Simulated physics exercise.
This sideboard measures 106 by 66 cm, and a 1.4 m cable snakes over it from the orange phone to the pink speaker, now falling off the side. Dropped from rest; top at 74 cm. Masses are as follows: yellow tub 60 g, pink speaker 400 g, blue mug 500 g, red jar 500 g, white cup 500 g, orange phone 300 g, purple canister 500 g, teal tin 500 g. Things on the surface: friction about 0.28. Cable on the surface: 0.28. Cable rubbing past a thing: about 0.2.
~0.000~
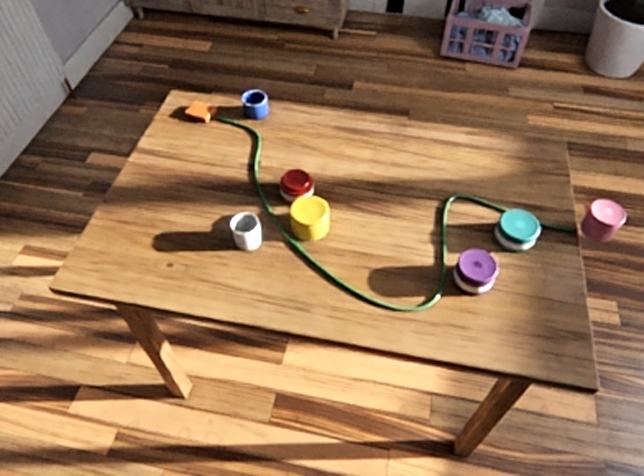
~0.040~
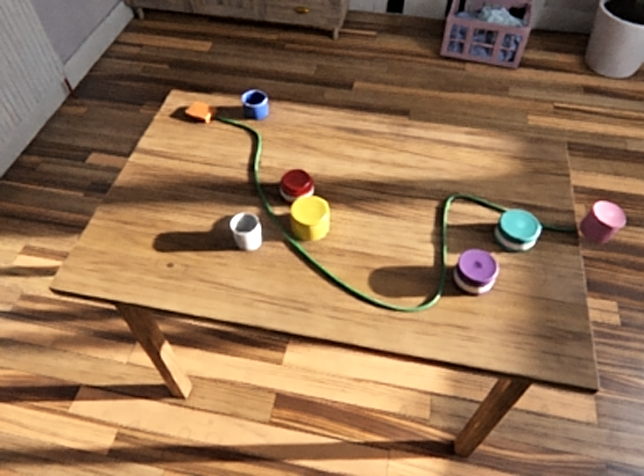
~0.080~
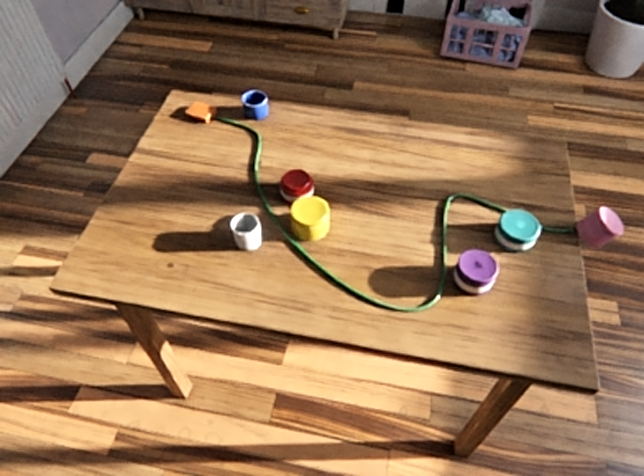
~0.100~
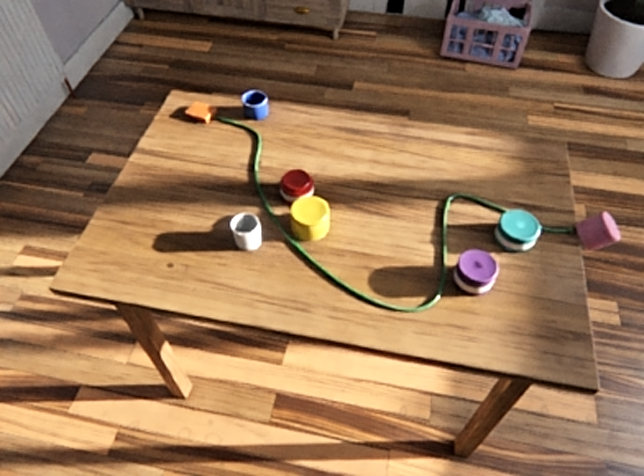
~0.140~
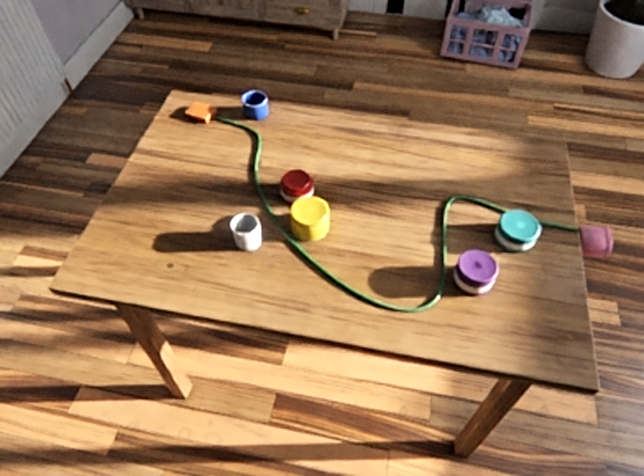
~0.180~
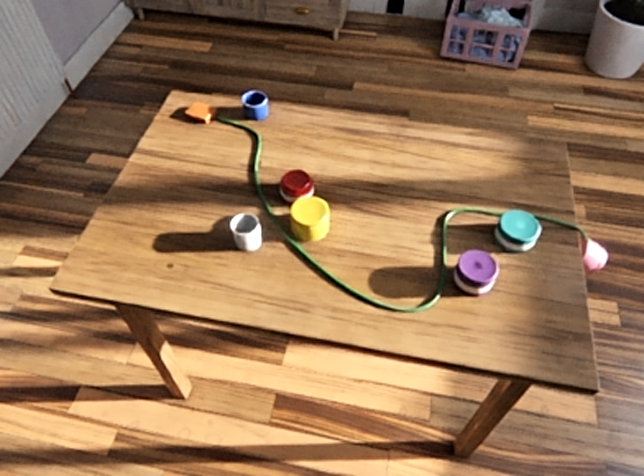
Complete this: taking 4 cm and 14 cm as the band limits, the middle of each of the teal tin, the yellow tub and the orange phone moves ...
Completed: The teal tin under 4 cm, the yellow tub over 14 cm, the orange phone over 14 cm.
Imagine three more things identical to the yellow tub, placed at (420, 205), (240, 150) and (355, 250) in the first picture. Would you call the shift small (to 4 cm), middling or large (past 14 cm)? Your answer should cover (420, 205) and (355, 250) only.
Shift 1: Minor. Shift 2: Major.
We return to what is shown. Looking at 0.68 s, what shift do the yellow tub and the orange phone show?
Yellow tub roughly 60 cm, orange phone roughly 30 cm.
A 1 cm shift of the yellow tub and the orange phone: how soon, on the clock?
Approx. times - yellow tub: 0.34 s, orange phone: 0.38 s.
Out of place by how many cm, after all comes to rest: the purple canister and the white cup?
Net shift - purple canister 0 cm, white cup 0 cm.
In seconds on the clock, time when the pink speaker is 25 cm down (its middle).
0.28 s.
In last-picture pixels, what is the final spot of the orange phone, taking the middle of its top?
Rest point, last frame: Approx. (292, 210).
By 0.4 s, the cable's tail end at (213, 135); yellow tub 18 cm off its start, orange phone 6 cm off its start, pink speaker over the edge.
By 0.7 s, the cable's tail end at (274, 191); yellow tub 57 cm off its start, orange phone 31 cm off its start, red jar 6 cm off its start.
By 0.9 s, the cable's tail end at (307, 218); yellow tub over the edge, orange phone 43 cm off its start at (291, 209), red jar 6 cm off its start at (311, 164).
By 1.2 s, the cable's tail end at (308, 218); yellow tub over the edge, orange phone 43 cm off its start, red jar 6 cm off its start.
By 2.4 s, the cable's tail end at (308, 218); yellow tub over the edge, orange phone 43 cm off its start at (292, 210), teal tin 0 cm off its start at (520, 225), red jar 6 cm off its start at (311, 164).
